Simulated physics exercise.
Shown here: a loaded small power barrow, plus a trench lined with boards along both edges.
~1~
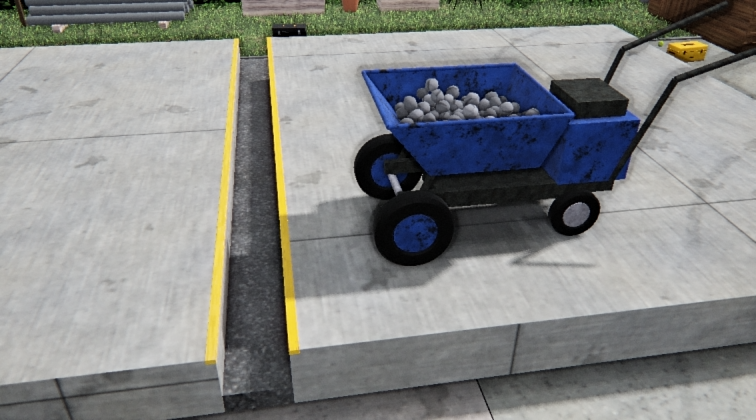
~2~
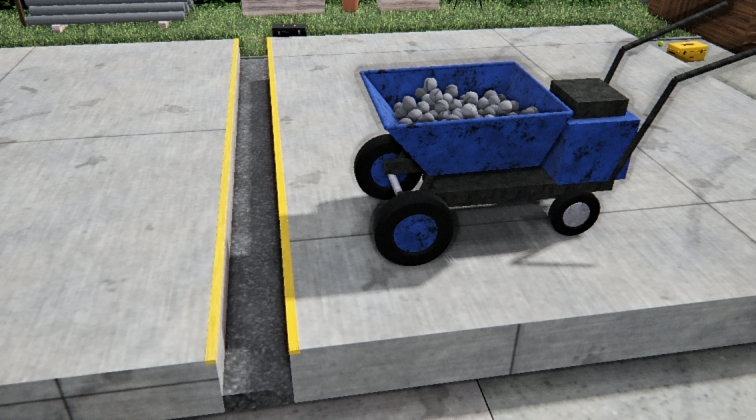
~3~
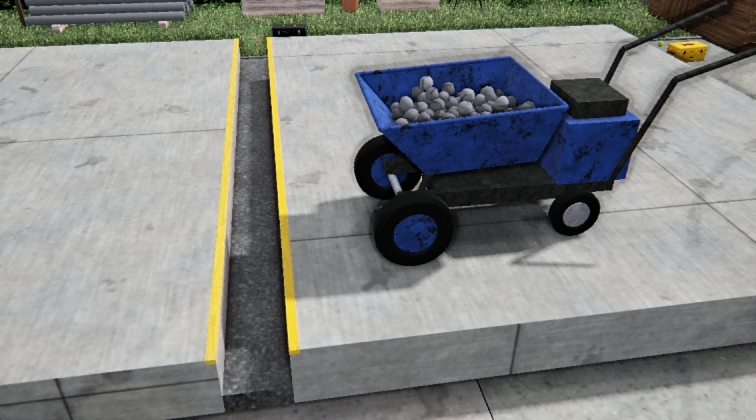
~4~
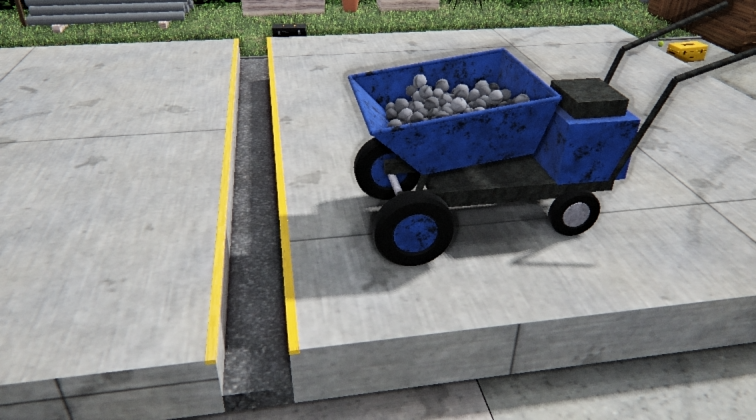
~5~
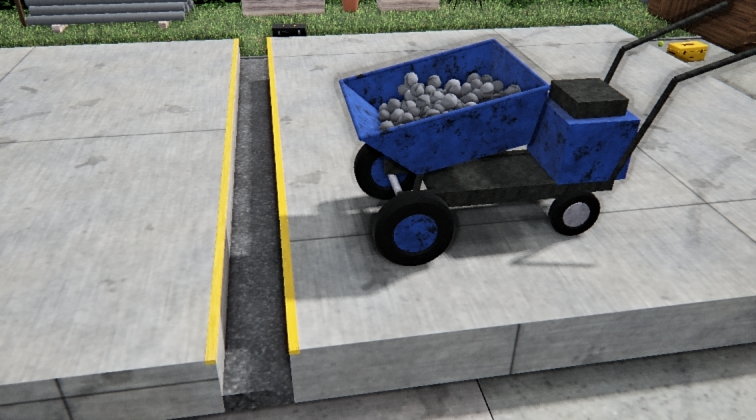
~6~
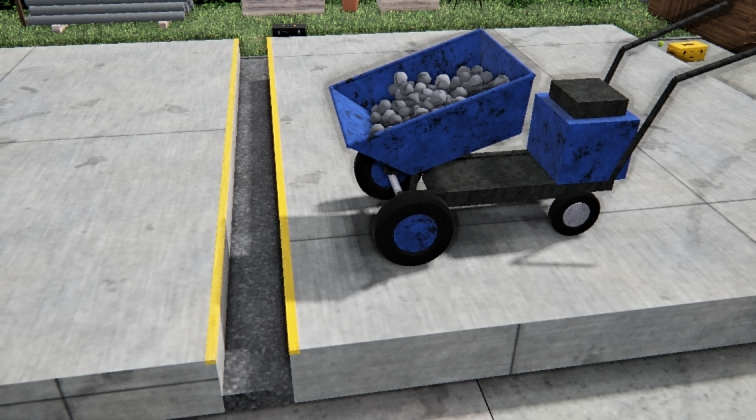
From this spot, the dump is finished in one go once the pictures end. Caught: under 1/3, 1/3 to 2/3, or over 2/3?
My guess is the trench keeps beyond two thirds of it.
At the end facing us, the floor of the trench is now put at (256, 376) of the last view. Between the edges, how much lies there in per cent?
I'd put it at about 80 in a hundred.
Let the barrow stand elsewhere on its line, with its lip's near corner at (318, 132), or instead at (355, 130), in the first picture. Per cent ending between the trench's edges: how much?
Around 20 % the first time and around 70 % the second.
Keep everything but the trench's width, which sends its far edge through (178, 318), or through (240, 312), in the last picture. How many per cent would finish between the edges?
In order: 100 per cent, then 70 per cent.
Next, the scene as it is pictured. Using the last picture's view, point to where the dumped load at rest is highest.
At about (220, 241).
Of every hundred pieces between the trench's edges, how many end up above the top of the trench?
Near 5 %.
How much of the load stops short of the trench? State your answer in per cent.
It works out to roughly 0 percent.
Soon, skip tipped steeply; all in the skip.
A while on, skip tipped right over; most in the skip; a stray few short of the trench; a small part in or heaped over the trench; a stray few falling.
Towards the end, skip tipped right over; a small part in the skip; a stray few short of the trench; most in or heaped over the trench; a stray few beyond it.
Finally, skip tipped right over; a stray few short of the trench; nearly all in or heaped over the trench; a stray few beyond it.
